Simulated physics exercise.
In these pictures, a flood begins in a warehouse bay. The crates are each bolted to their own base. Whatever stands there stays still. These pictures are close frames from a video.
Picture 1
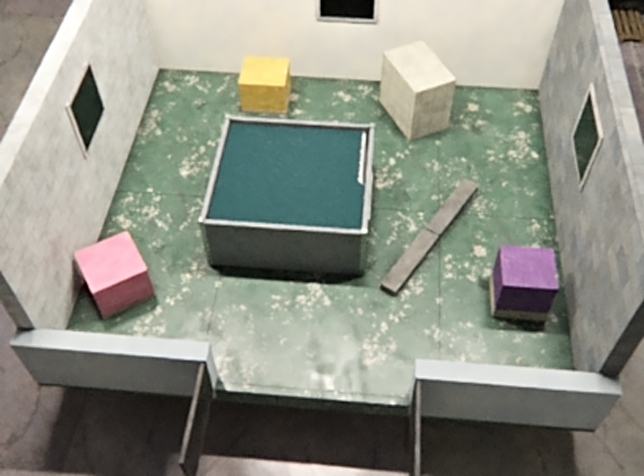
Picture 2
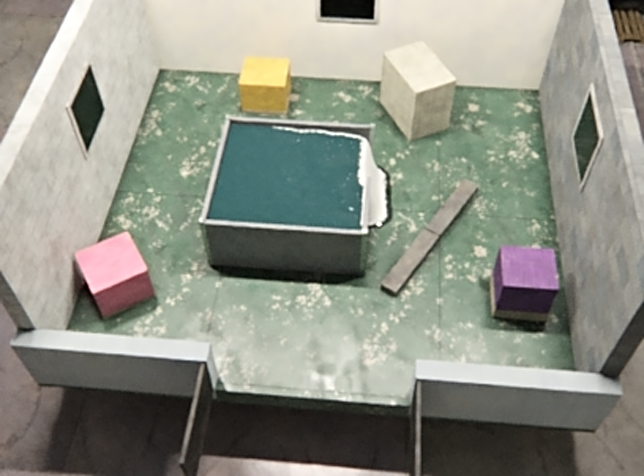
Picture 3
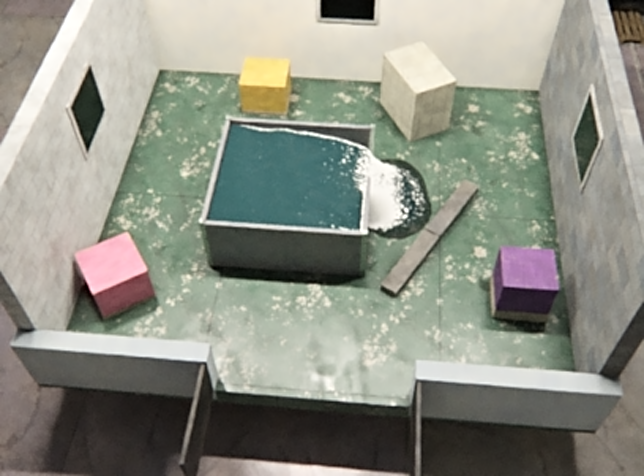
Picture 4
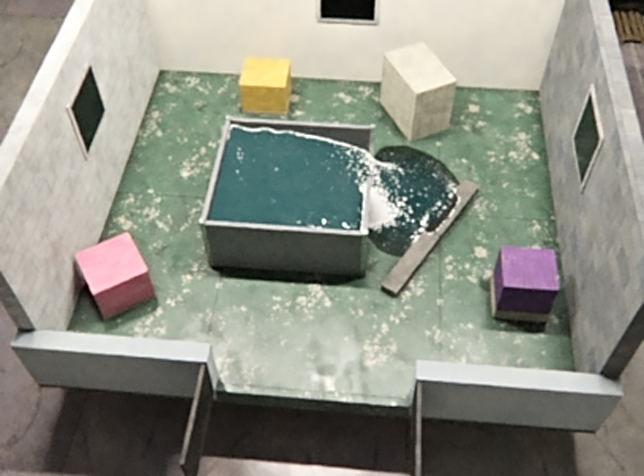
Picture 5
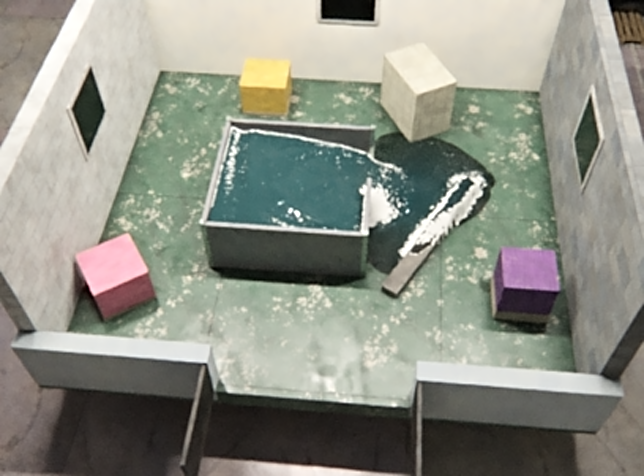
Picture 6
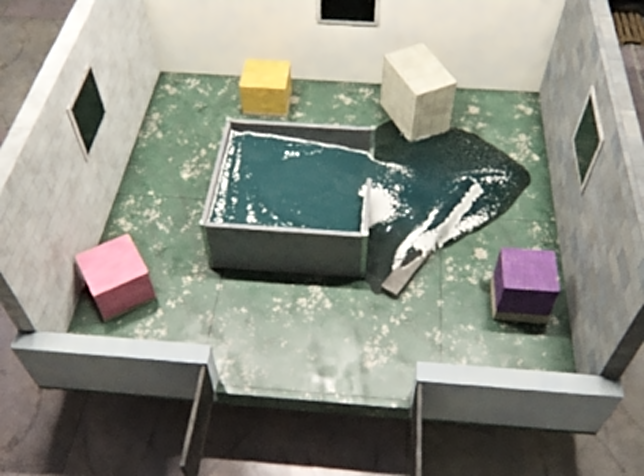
Water poured out through the right side of a square tank, spread across the green floor, then washed over a low grey bar and fanned out between the white and purple blocks.
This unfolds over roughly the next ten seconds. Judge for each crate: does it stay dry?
One by one: The yellow crate is going to be reached by the water; the pink crate is going to be reached by the water; the purple crate is going to be reached by the water.
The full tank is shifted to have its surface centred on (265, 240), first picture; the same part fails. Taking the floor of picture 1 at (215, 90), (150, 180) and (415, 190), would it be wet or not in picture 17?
Results in order - left untouched, left untouched, swamped.
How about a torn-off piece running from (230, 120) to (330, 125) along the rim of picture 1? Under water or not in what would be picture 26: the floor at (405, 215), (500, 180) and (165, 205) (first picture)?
One after the other: Flooded, covered, wet.
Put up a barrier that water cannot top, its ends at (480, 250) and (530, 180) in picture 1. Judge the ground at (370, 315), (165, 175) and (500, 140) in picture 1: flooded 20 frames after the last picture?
Taking the three spots in order: Soaked, spared, soaked.
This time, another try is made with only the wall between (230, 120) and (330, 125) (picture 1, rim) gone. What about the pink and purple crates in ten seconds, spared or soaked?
My reading: Pink gets drenched, purple stays untouched.
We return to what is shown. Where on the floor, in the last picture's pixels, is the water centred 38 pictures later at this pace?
Roughly (405, 202) in the last picture.
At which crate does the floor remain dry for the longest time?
I'd pick the one in pink.
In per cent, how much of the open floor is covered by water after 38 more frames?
Estimate: Some 80 in a hundred.
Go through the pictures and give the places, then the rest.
In the first picture, still water in the tank at (292, 175).
In the second picture, water pours out at (367, 182) and has run to (378, 223).
In the third picture, water pours out at (367, 184) and has run to (424, 217).
In the fourth picture, the front is at (456, 186), out from the gap at (367, 185).
In the fifth picture, water pours out at (367, 186) and has run to (488, 177).
In the sixth picture, water pours out at (367, 186) and has run to (523, 174).
A moment on, water covers 30 % of the floor; the yellow crate not reached, the pink crate not reached, the purple crate water round its plinth.
Next, water covers 35 % of the floor; the yellow crate not reached, the pink crate not reached, the purple crate water round its plinth.
Then, water covers 50 % of the floor; the yellow crate water round its plinth, the pink crate not reached, the purple crate water round its plinth.
Later, water covers 80 % of the floor; the yellow crate water round its plinth, the pink crate water round its plinth, the purple crate water round its plinth.
In the end, water covers 95 % of the floor; the yellow crate was topped, the pink crate was topped, the purple crate was topped.
